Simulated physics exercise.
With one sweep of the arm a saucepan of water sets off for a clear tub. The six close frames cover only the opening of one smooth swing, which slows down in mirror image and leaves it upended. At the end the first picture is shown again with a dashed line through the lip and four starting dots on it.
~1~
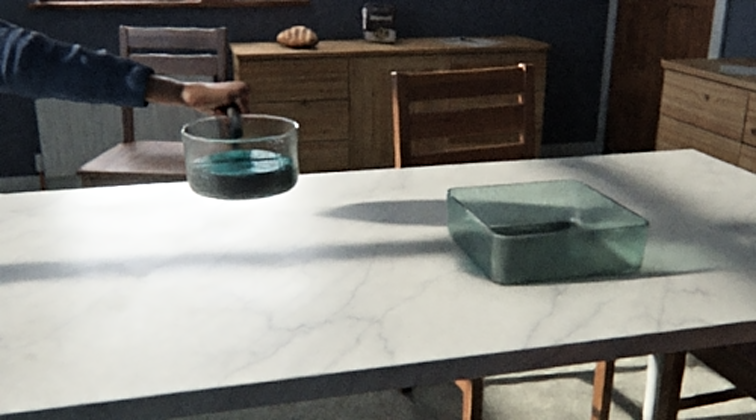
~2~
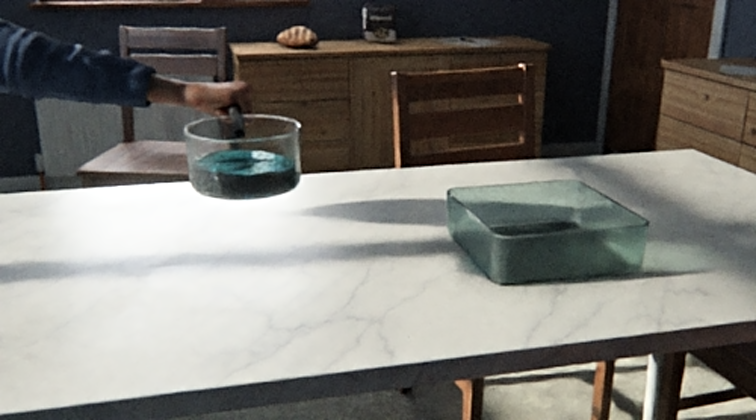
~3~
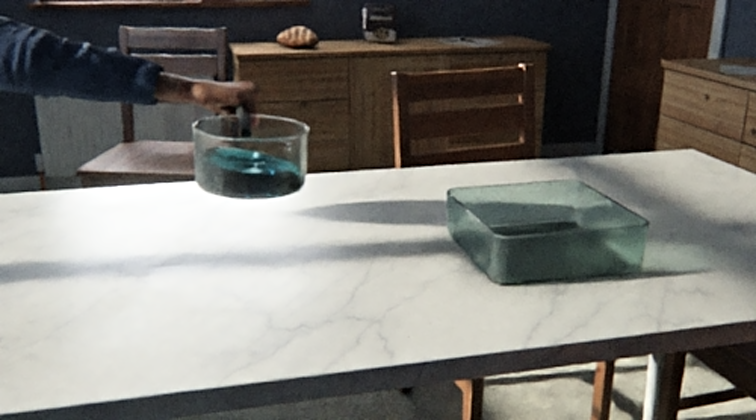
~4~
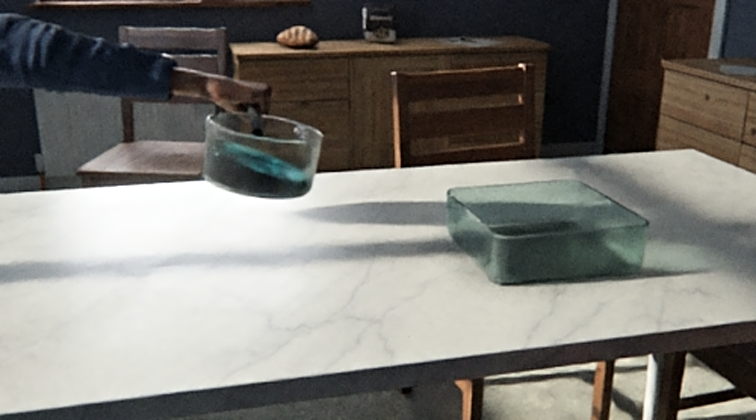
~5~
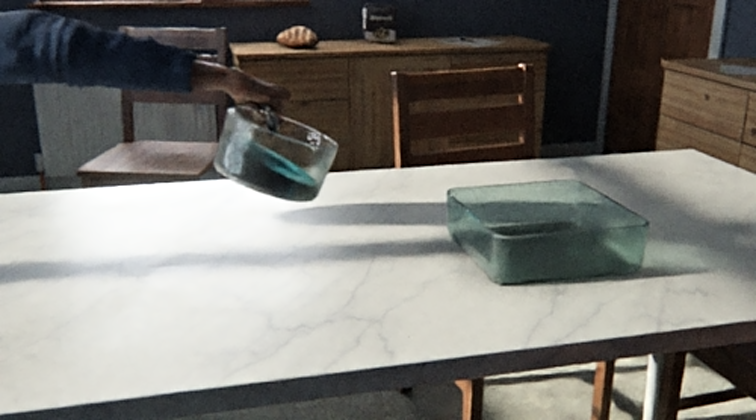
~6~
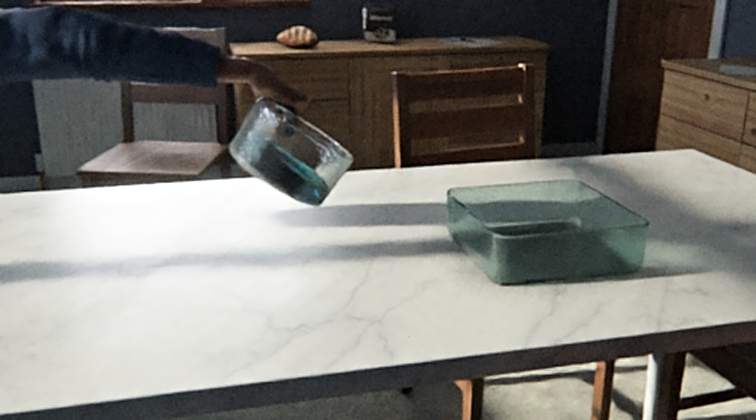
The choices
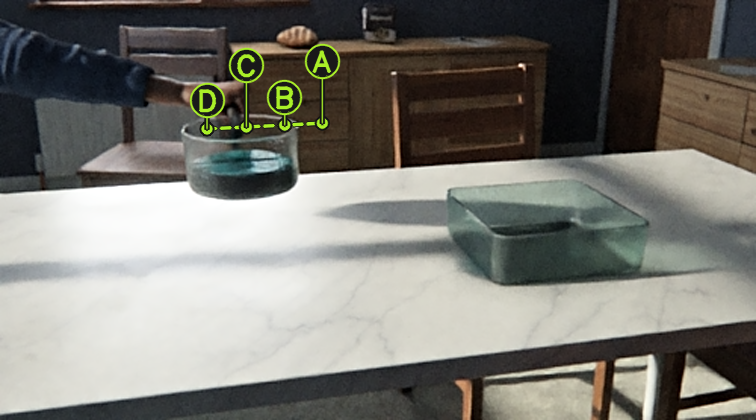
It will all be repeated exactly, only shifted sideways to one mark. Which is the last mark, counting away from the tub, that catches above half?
A will do.
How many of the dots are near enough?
One of them.
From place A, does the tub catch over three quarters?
No, it does not.
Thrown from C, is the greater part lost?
Yes.
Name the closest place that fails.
B.
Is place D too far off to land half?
Yes, it does.
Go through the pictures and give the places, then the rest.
Upright, lip at (296, 124); tub from (492, 284) to (639, 269); nothing has left yet.
Upright, lip at (298, 124); nothing has left yet.
Tipped about 3°, lip at (306, 127); nothing has left yet.
Tipped about 10°, lip at (319, 133); nothing has left yet.
Tipped about 21°, lip at (335, 143); nothing has left yet.
Tipped about 34°, lip at (351, 155); nothing has left yet.
On the marked copy, A at (322, 123); B at (284, 125); C at (246, 127); D at (207, 128).
With A, about 64 % lands in the tub, 13 % falls short and 23 % goes beside or beyond.
With B, about 20 % lands in the tub, 75 % falls short and 6 % goes beside or beyond.
With C, about 0 % lands in the tub, 94 % falls short and 6 % goes beside or beyond.
With D, about 0 % lands in the tub, 100 % falls short.
